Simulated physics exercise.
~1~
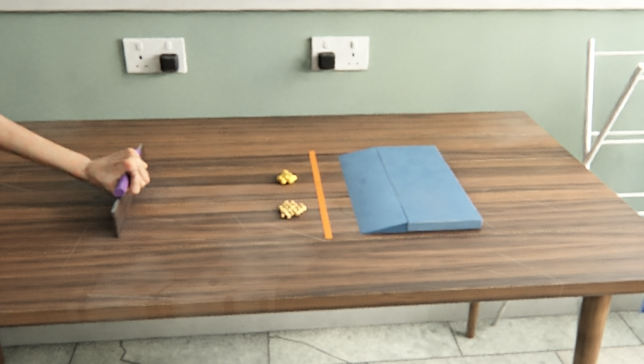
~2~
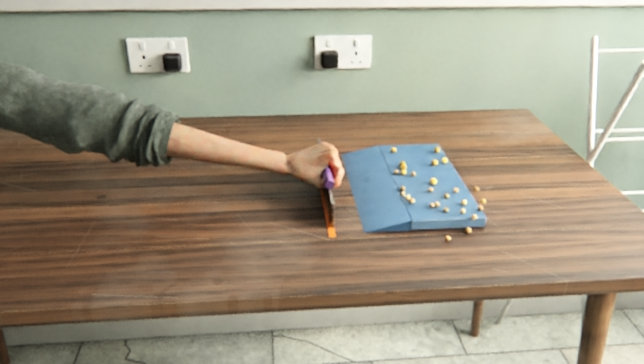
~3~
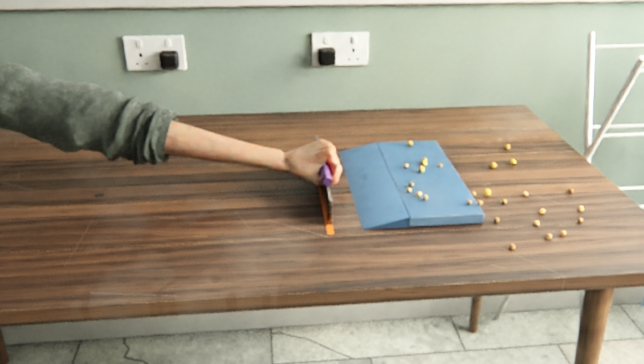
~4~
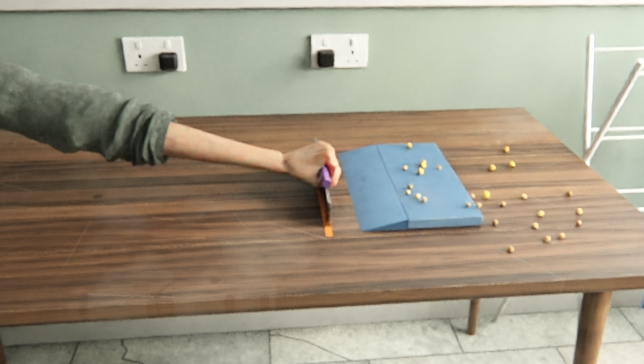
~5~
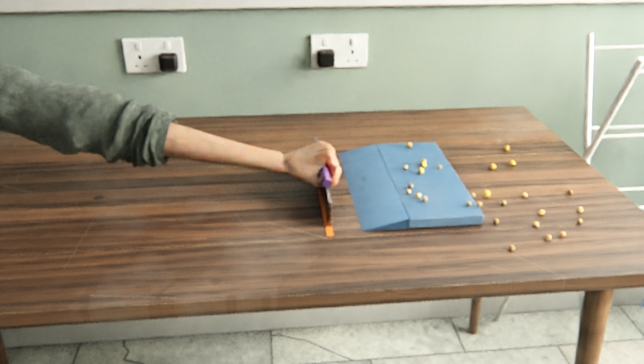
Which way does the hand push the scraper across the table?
The scraper moves to the right, from the left part of the table up to the orange tape.
Small yellowish balls scattering over a blue wedge and onto the table beyond as a hand sweeps a scraper to orange tape.
